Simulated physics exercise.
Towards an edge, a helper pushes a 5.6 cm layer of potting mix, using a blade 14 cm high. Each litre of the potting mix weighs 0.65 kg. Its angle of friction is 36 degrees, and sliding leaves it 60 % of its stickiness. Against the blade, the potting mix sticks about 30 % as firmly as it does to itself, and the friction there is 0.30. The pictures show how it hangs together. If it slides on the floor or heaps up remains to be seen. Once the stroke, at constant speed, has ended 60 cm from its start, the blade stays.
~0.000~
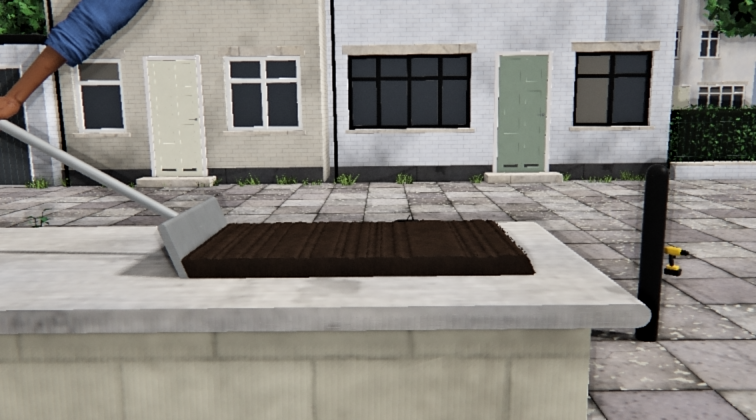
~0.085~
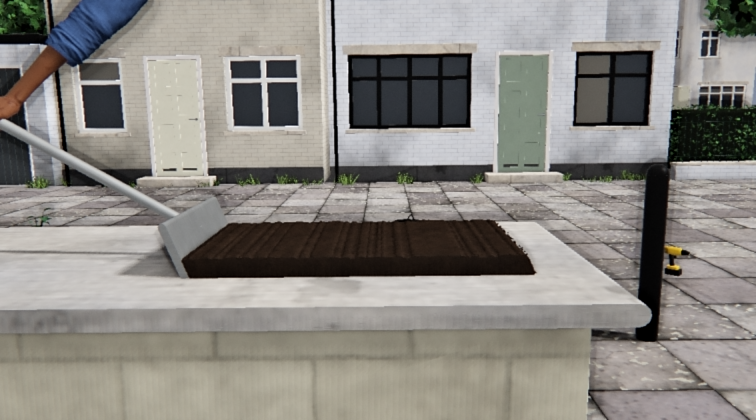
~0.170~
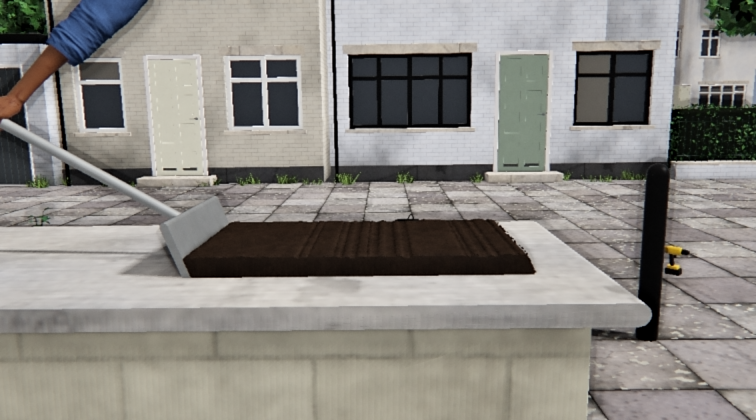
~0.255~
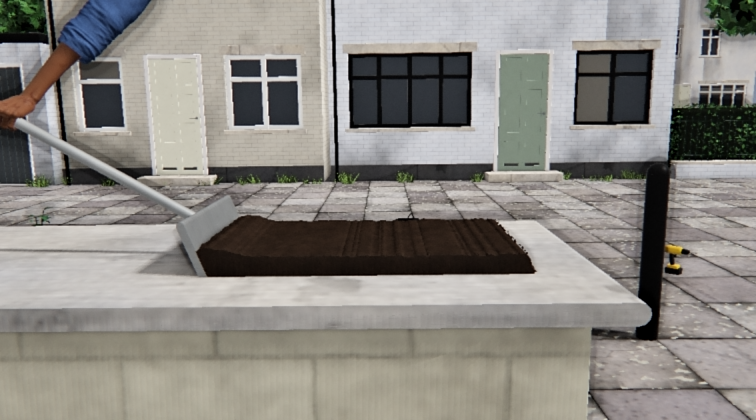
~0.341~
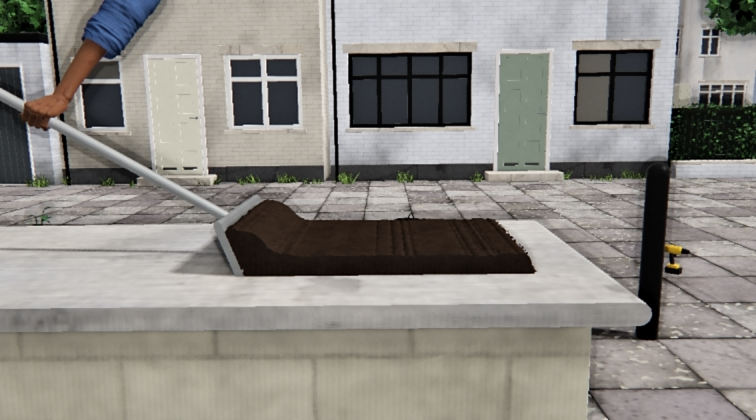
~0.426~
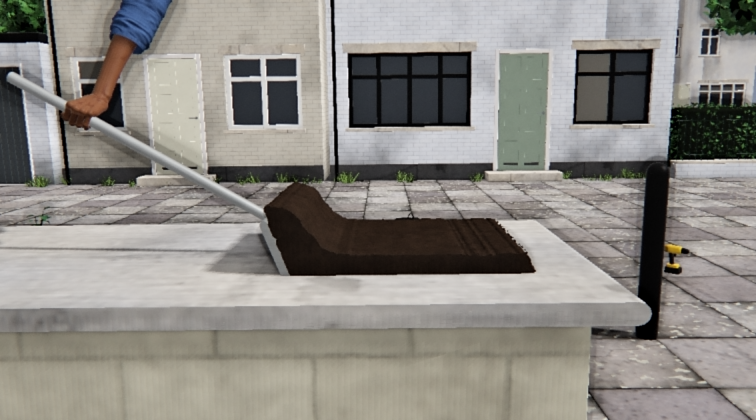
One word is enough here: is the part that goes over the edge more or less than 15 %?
Less.
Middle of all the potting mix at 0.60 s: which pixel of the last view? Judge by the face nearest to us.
Near (420, 244).
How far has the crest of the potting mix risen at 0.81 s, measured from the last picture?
The difference comes to roughly 6 cm.
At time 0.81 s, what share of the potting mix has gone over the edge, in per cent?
That comes to about 0 per cent.
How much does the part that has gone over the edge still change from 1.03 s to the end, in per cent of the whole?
Around 0 % of the whole, give or take.
By 0.60 s, 0 % has gone over the edge.
By 0.81 s, 0 % has gone over the edge.
By 1.03 s, 0 % has gone over the edge.
By 1.24 s, 0 % has gone over the edge.
By 1.44 s, at the end, 0 % has gone over the edge.
